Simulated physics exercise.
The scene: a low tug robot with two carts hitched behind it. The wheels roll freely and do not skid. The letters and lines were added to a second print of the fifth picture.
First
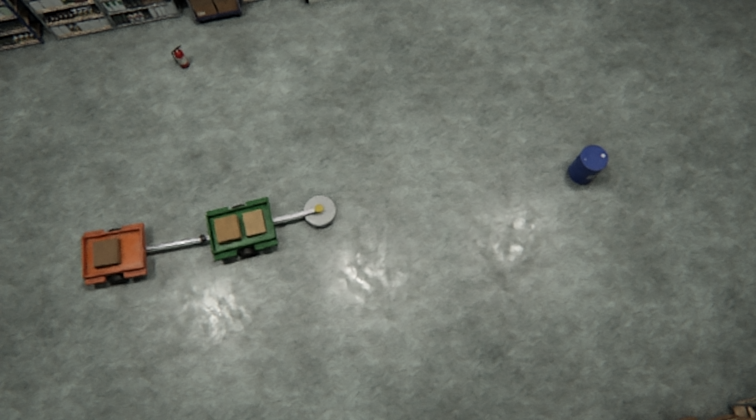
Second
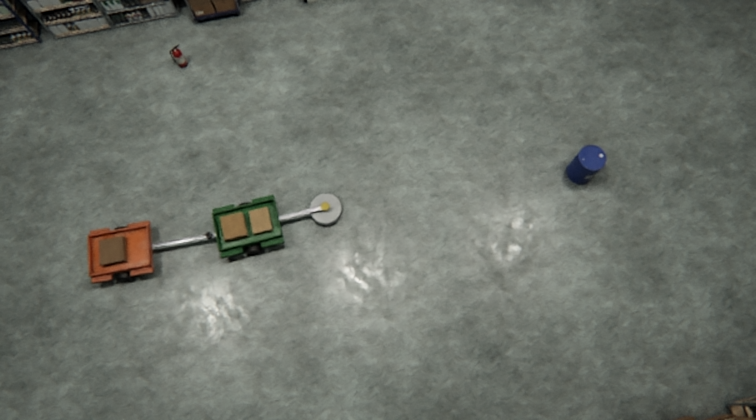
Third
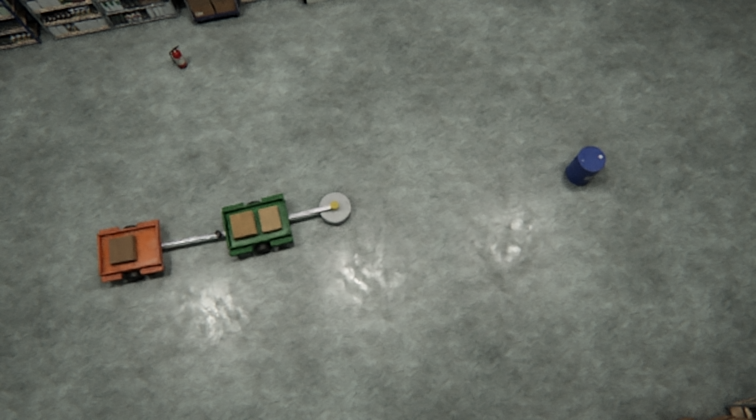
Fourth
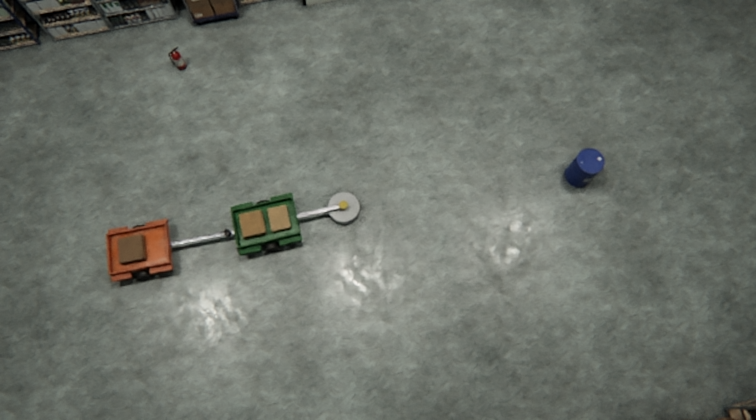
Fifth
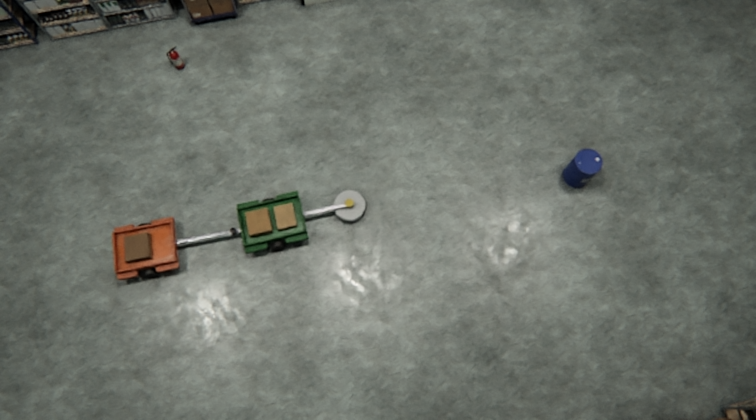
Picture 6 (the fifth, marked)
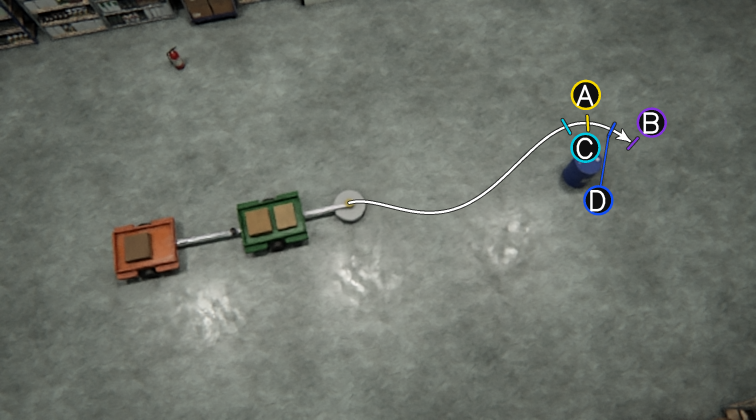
On a grey warehouse floor, a low round robot slowly tows a green cart and an orange cart rightward, carrying brown boxes.
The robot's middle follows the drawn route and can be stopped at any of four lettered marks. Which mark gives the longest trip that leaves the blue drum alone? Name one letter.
Stop at A.
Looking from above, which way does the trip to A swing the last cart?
For that mark, anticlockwise.
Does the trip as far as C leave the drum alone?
For that mark, yes.
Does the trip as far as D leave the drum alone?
For that mark, no.
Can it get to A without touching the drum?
For that mark, yes.
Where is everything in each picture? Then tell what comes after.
In the first picture, robot (320, 211); green cart (241, 228); orange cart (114, 253).
In the second picture, robot (326, 209); green cart (248, 225); orange cart (121, 251); blue drum (579, 173).
In the third picture, robot (335, 208); green cart (257, 224); orange cart (130, 250); blue drum (579, 174).
In the fourth picture, robot (344, 207); green cart (266, 223); orange cart (139, 249); blue drum (578, 176).
In the fifth picture, robot (350, 206); green cart (272, 221); orange cart (146, 247); blue drum (576, 176).
On the marked copy, A at (588, 123); B at (633, 144); C at (566, 127); D at (612, 130); the route from (349, 203) via (501, 179) to (630, 141).
Taking A. A third of the way, robot (446, 214), last cart (243, 227).
Two thirds of the way, robot (521, 162), last cart (339, 218).
When it is over, robot (585, 127), last cart (415, 199); nothing has been touched.
As for the rest, B is too far, the drum has been hit; C is safe but short; D is too far, the drum has been hit.
